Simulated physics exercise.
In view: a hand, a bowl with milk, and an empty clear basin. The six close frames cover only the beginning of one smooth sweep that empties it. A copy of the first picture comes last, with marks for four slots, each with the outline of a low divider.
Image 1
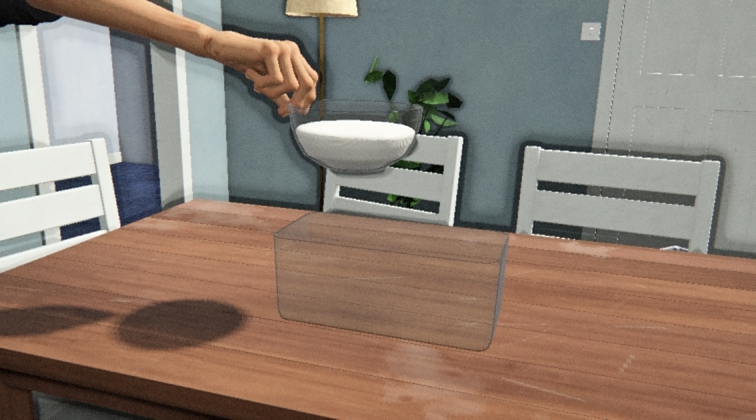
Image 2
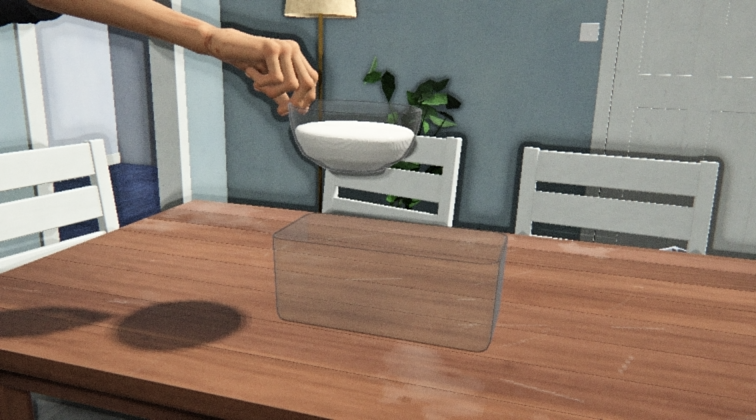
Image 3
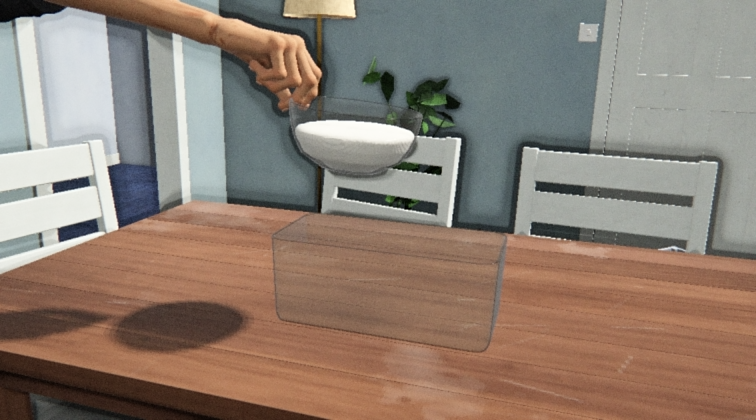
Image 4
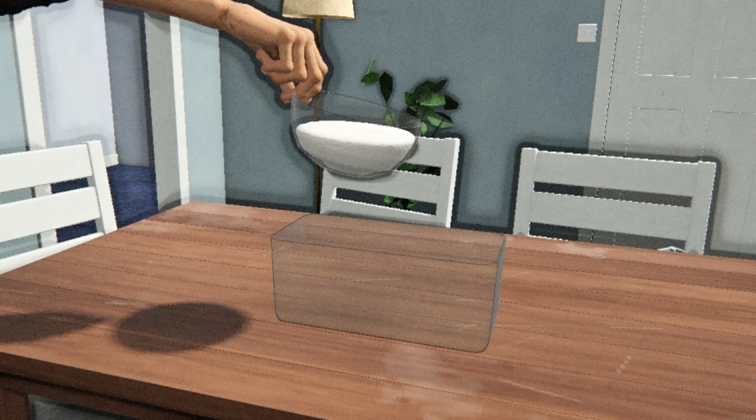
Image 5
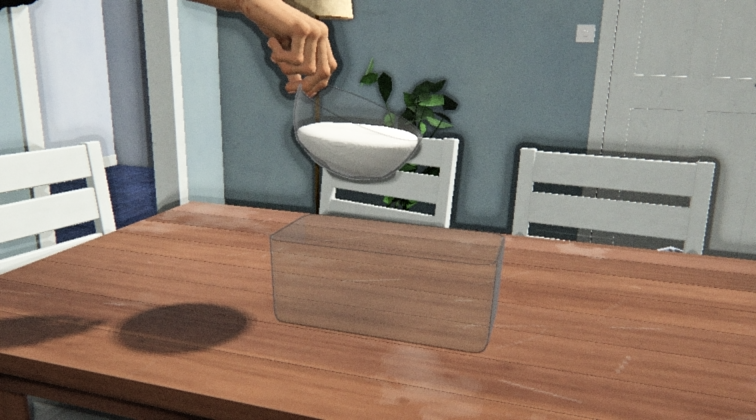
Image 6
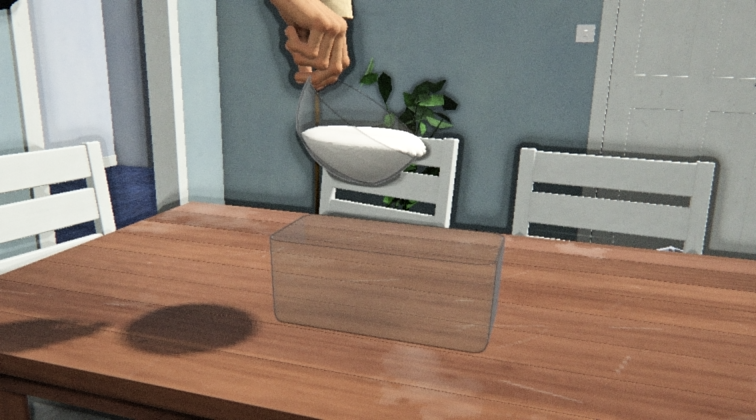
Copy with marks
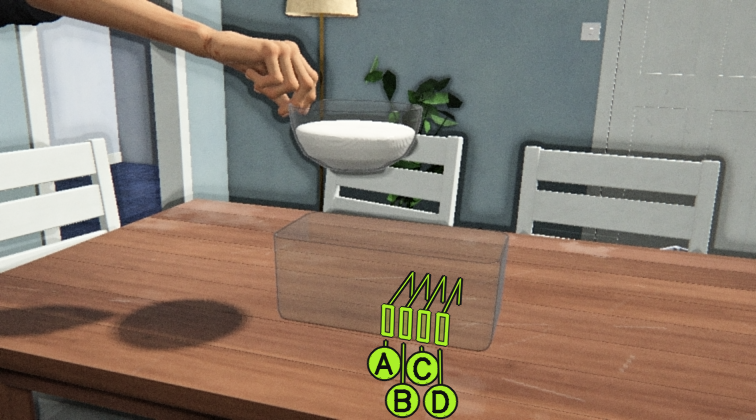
A hand held a clear bowl of milk above an empty see-through basin on a wooden table, then gradually tilted it to the right until the milk just slipped over the lip.
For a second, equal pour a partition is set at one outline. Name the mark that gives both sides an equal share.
Choose C.
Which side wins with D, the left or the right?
The left side.
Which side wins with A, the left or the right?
The right one.
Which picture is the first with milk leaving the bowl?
Picture 6.
On the marked copy, A at (385, 341); B at (403, 344); C at (421, 347); D at (439, 350).
With A, about 13 % ends left of the wall and 86 % right of it.
With B, about 29 % ends left of the wall and 70 % right of it.
With C, about 51 % ends left of the wall and 48 % right of it.
With D, about 68 % ends left of the wall and 30 % right of it.
